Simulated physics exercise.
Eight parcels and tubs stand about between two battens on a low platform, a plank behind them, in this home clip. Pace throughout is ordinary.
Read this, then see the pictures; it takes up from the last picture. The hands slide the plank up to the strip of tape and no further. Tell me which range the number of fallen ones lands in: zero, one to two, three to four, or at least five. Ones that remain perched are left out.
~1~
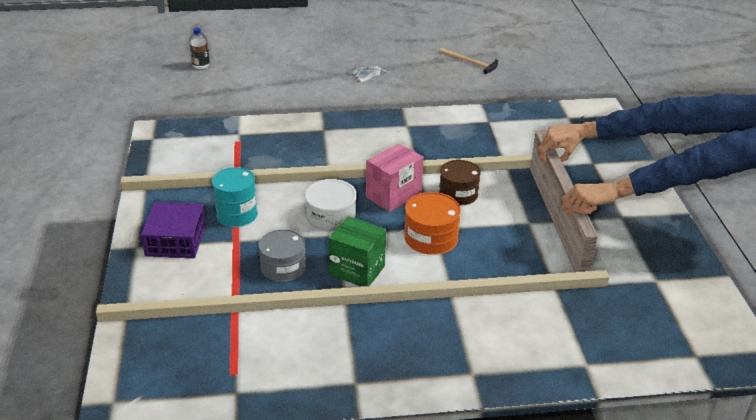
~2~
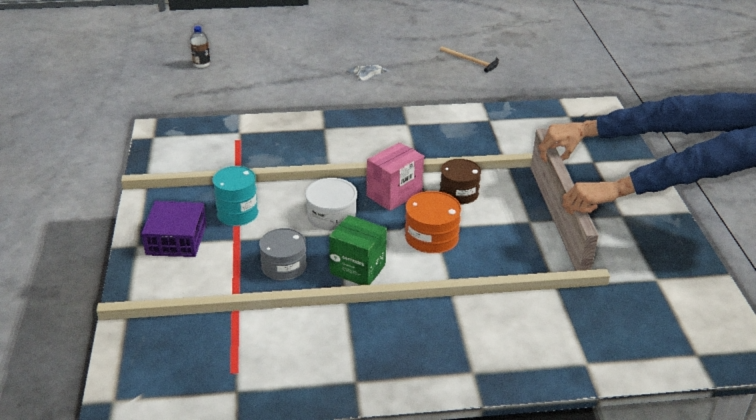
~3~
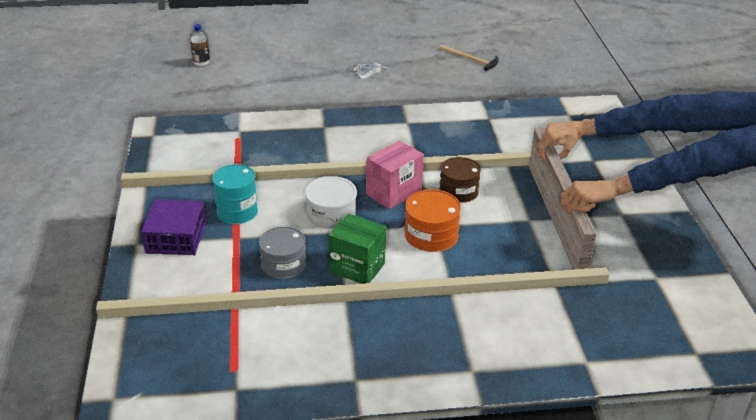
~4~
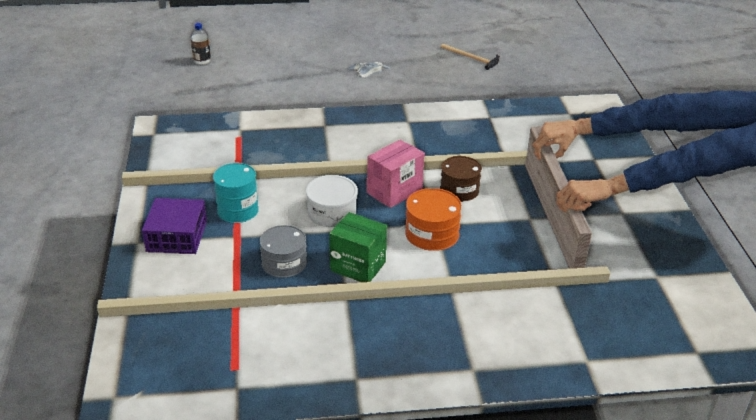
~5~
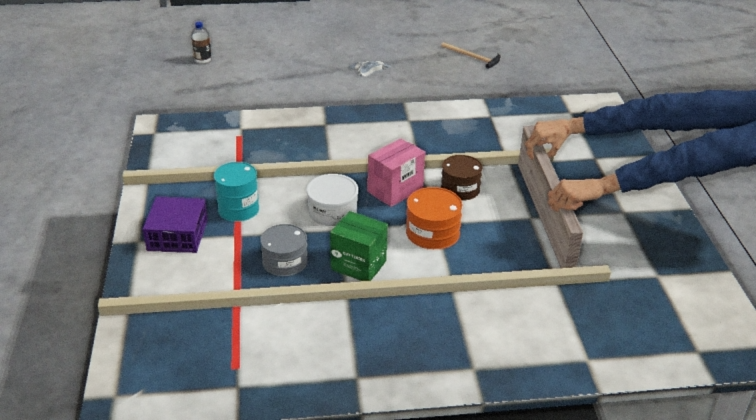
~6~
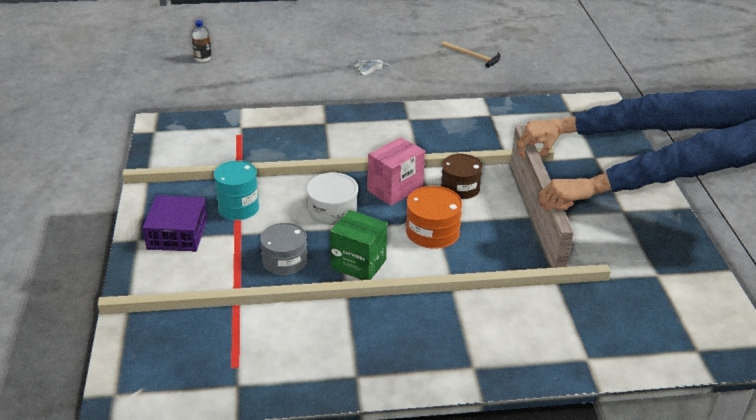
The tally of falls will come to none at all.
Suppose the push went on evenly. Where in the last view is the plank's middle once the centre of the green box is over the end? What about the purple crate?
Approx. (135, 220) / approx. (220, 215) for the other.
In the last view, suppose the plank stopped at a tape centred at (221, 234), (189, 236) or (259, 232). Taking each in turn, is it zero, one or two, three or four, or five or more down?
Not one, 1 or 2, none at all.
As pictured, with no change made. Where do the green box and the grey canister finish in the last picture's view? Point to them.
In the last picture the green box sits around (212, 263) and the grey canister around (167, 261).
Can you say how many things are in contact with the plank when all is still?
The number is 3.
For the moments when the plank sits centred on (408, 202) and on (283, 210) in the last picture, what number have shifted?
Up to then 4, and up to the other point 8.
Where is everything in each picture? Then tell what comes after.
In the first picture, purple crate (174, 230); turquoise canister (235, 197); grey canister (283, 255); plank (561, 200); tape (236, 240).
In the second picture, turquoise canister (236, 196); brown canister (460, 181).
In the third picture, grey canister (283, 252); green box (358, 249).
In the fourth picture, purple crate (175, 226); white pail (332, 201).
In the fifth picture, turquoise canister (237, 192); pink parcel (396, 172).
In the sixth picture, purple crate (176, 223); turquoise canister (237, 190); grey canister (284, 248); plank (539, 195); tape (237, 233).
Early on, none off yet; purple crate at rest near (176, 223); turquoise canister at rest near (237, 190); grey canister at rest near (284, 248).
A while later, none off yet; purple crate at rest near (176, 223); turquoise canister travelled a little near (232, 189); grey canister travelled a little near (275, 252).
Finally, the number that fall off is zero.
